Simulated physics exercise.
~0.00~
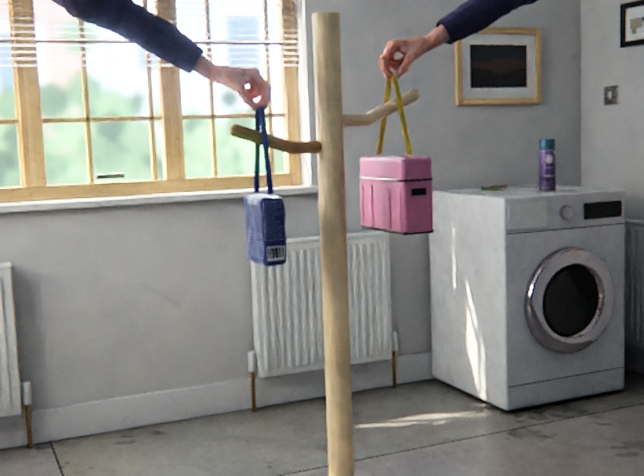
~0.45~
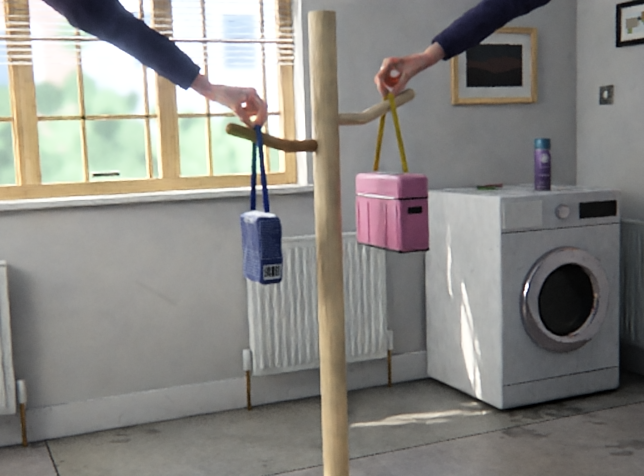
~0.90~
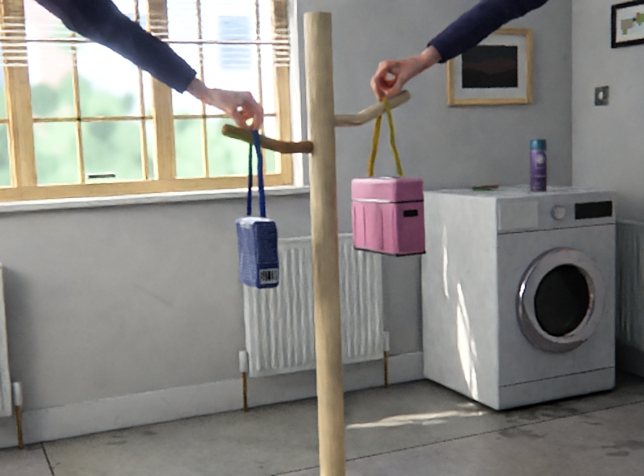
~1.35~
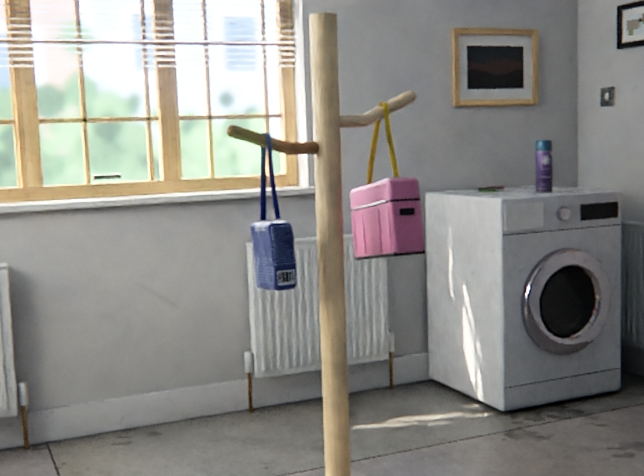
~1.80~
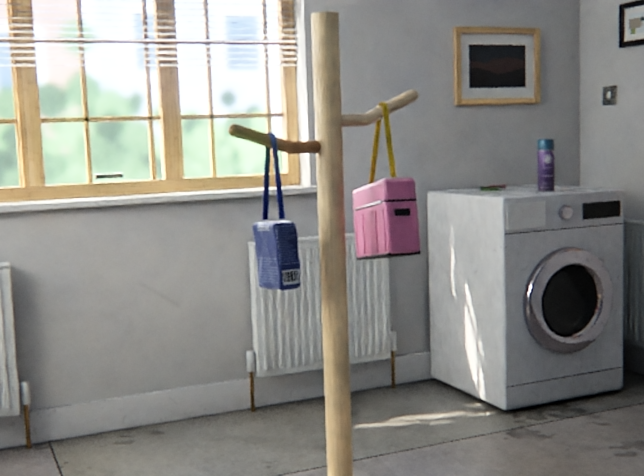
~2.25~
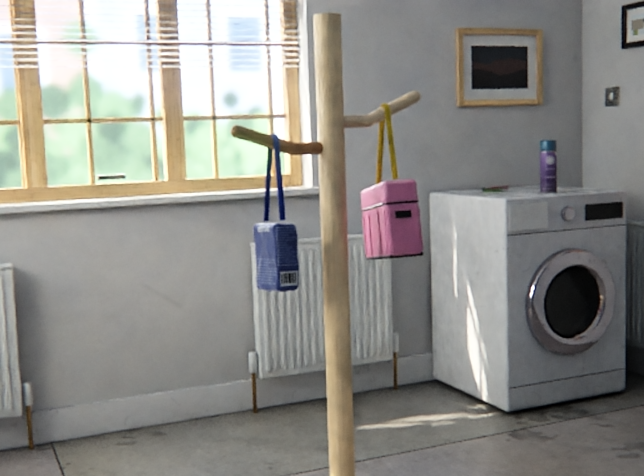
In a grey-walled room with a sunlit window, a slightly swaying view looks straight at a wooden post with a peg on each side, a radiator behind it and a white washing machine to the right. Two hands reach in from above, holding a blue pouch on the left and a pink case on the right by their loops. They lower both onto the pegs, then let go and withdraw. The pouch shifts slightly right and the case settles at a lean. Both remain hanging from their pegs.
